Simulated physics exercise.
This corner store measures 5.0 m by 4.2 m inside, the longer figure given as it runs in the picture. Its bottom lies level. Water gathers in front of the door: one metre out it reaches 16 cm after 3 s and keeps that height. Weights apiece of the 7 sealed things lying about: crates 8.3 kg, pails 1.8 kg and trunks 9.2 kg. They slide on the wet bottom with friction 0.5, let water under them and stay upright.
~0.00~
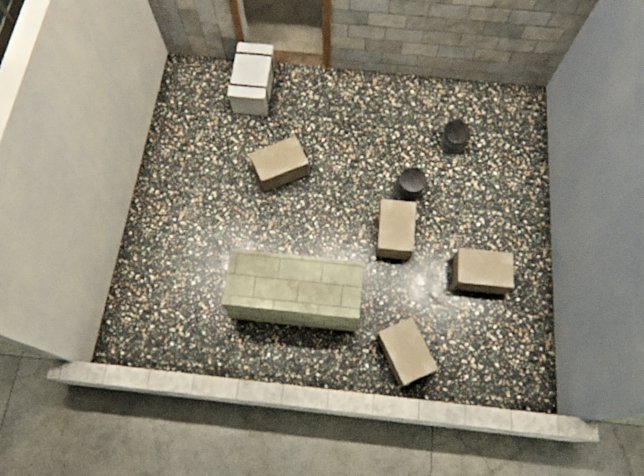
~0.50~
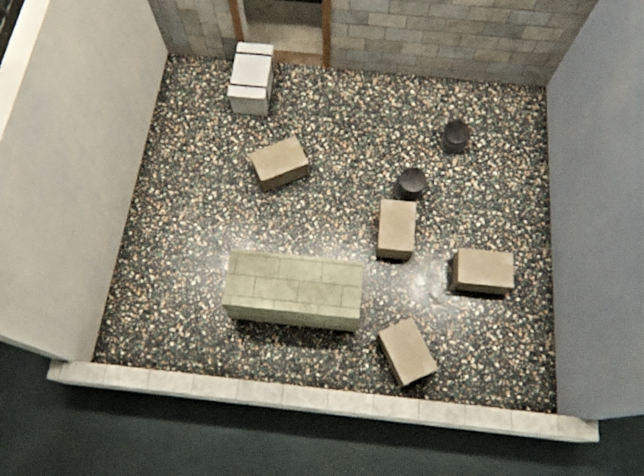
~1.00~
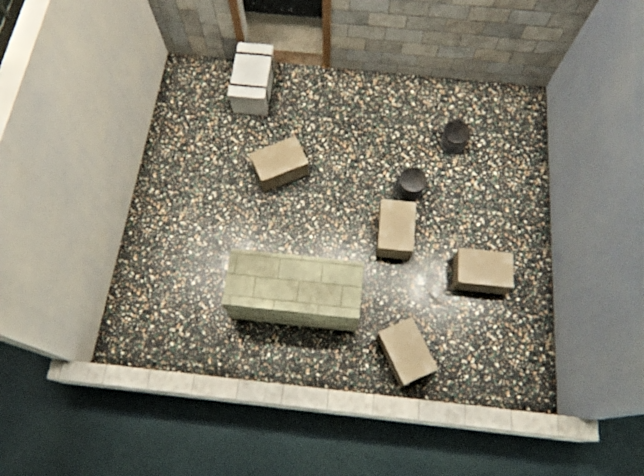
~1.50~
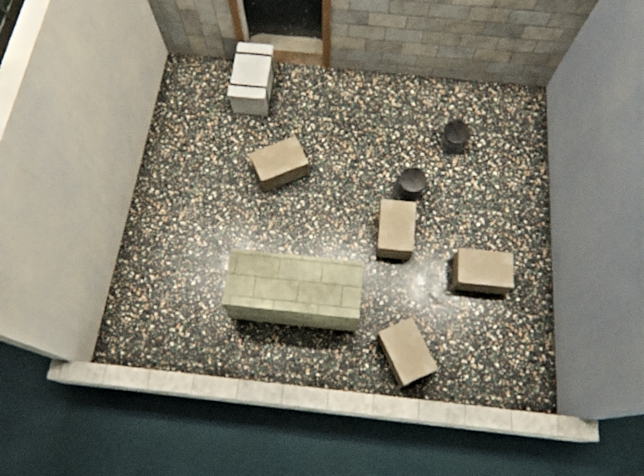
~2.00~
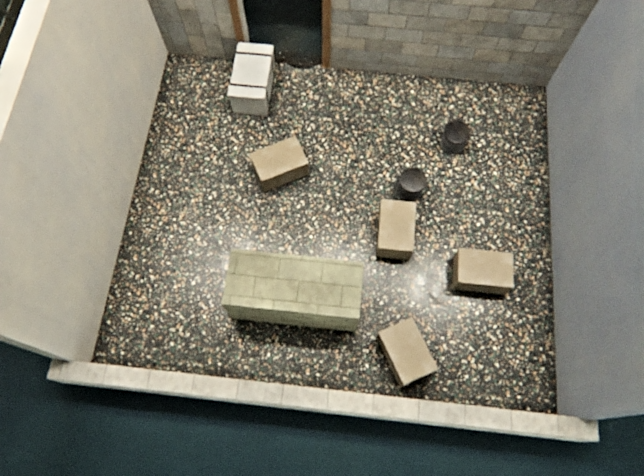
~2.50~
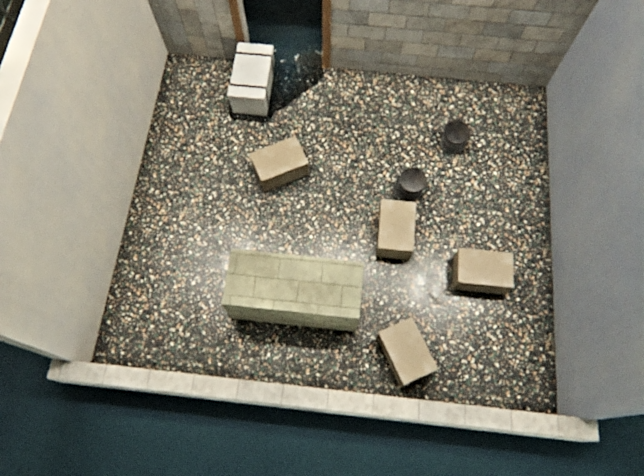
In a small walled room with a speckled floor, dark water spread along the front outside and rose in the doorway, then crept a little way inside beside the white box, while nothing else moved.
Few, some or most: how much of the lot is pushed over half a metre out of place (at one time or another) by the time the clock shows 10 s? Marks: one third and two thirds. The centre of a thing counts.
Share: From one to two thirds.
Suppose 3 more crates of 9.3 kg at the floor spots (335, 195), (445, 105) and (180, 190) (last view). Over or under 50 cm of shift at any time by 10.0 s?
In turn: More, less, more.
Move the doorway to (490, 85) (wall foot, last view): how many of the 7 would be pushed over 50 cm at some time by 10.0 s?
In that case 5 of them.
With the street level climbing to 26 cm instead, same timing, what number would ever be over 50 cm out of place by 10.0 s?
In that case 6 of them.
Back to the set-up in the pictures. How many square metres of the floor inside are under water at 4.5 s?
About 7.0 m2.
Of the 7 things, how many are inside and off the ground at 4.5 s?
At that moment 0.
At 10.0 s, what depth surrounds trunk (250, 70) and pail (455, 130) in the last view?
Roughly 4 and 1 cm.
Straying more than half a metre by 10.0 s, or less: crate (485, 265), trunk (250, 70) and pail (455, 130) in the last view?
In turn: Under, past it, short of it.
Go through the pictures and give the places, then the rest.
A trunk at (251, 70), on the bottom; a crate at (486, 267), on the bottom; water covers 0.0 m2; 0 of 7 have shifted, in the first picture.
A trunk at (251, 70), on the bottom; a crate at (486, 267), on the bottom; 0.0 m2 under water; 0 of 7 have shifted, in the second picture.
A trunk at (251, 70), on the bottom; a crate at (486, 267) rests on the ground; water covers 0.0 m2; 0 of 7 have shifted, in the third picture.
A trunk at (251, 70), on the bottom; a crate at (486, 267), on the bottom; water covers 0.0 m2; 0 of 7 have shifted, in the fourth picture.
A trunk at (251, 70), on the bottom; a crate at (486, 267) rests on the ground; water covers 0.0 m2; 0 of 7 have shifted, in the fifth picture.
A trunk at (251, 70) rests on the ground; a crate at (486, 267), on the bottom; water covers 0.3 m2; 0 of 7 have shifted, in the sixth picture.
After 3.5 s 0 of 7 are over 50 cm from their spots; 0 afloat.
After 4.5 s 2 of 7 are over 50 cm from their spots; 0 afloat.
After 7.0 s 3 of 7 are over 50 cm from their spots; 1 afloat.
After 10.0 s 4 of 7 are over 50 cm from their spots, and 4 have been at some point; 2 afloat.
